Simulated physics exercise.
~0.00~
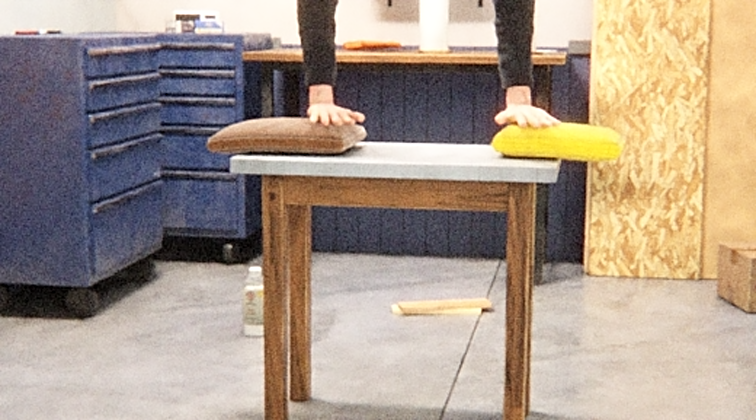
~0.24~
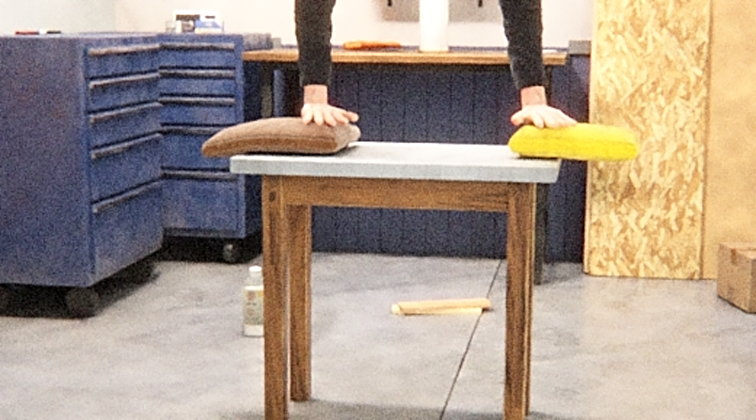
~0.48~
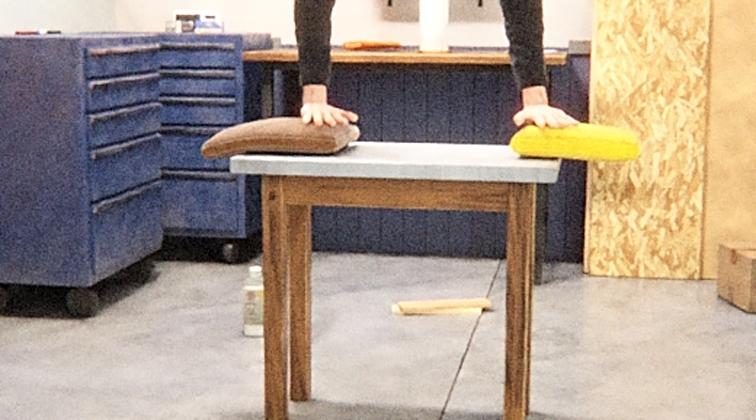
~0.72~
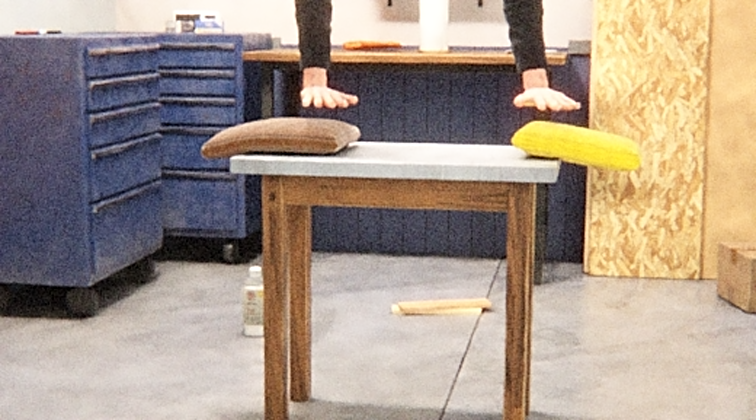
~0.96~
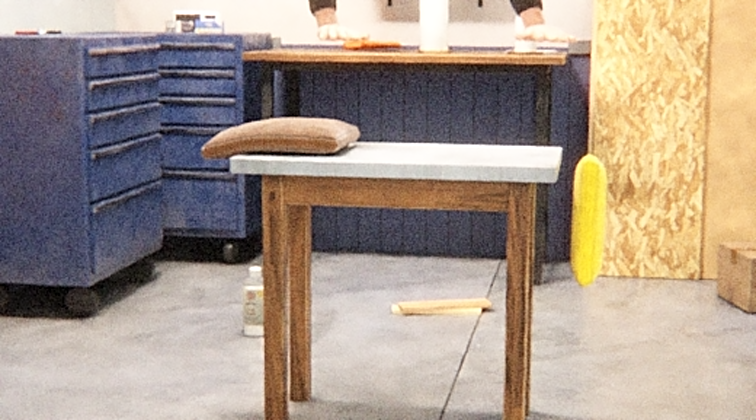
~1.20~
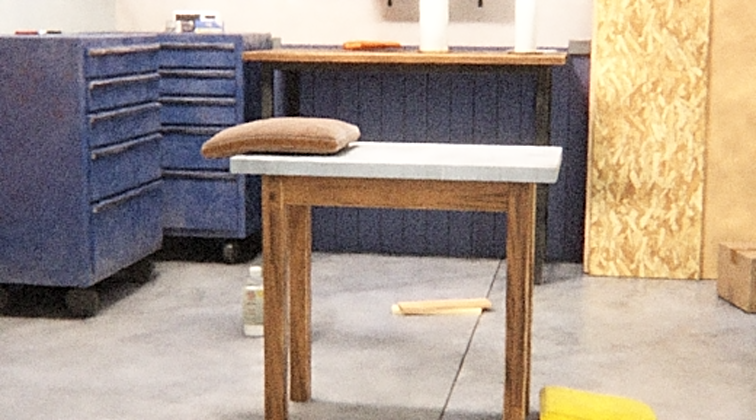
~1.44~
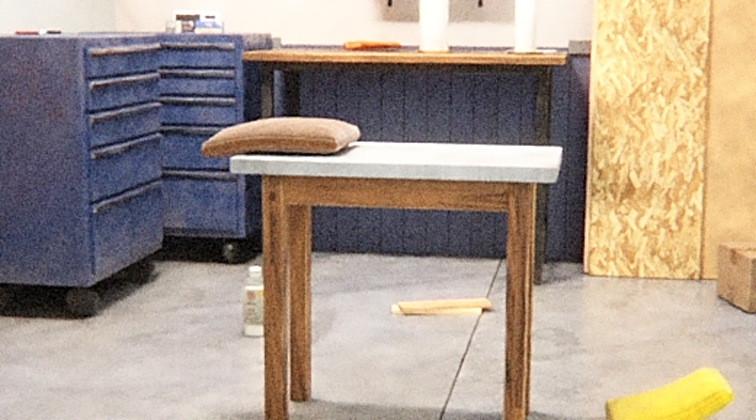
Yellow sack tipping off a side table's right end onto the floor after hands release it, while a brown pillow stays put.
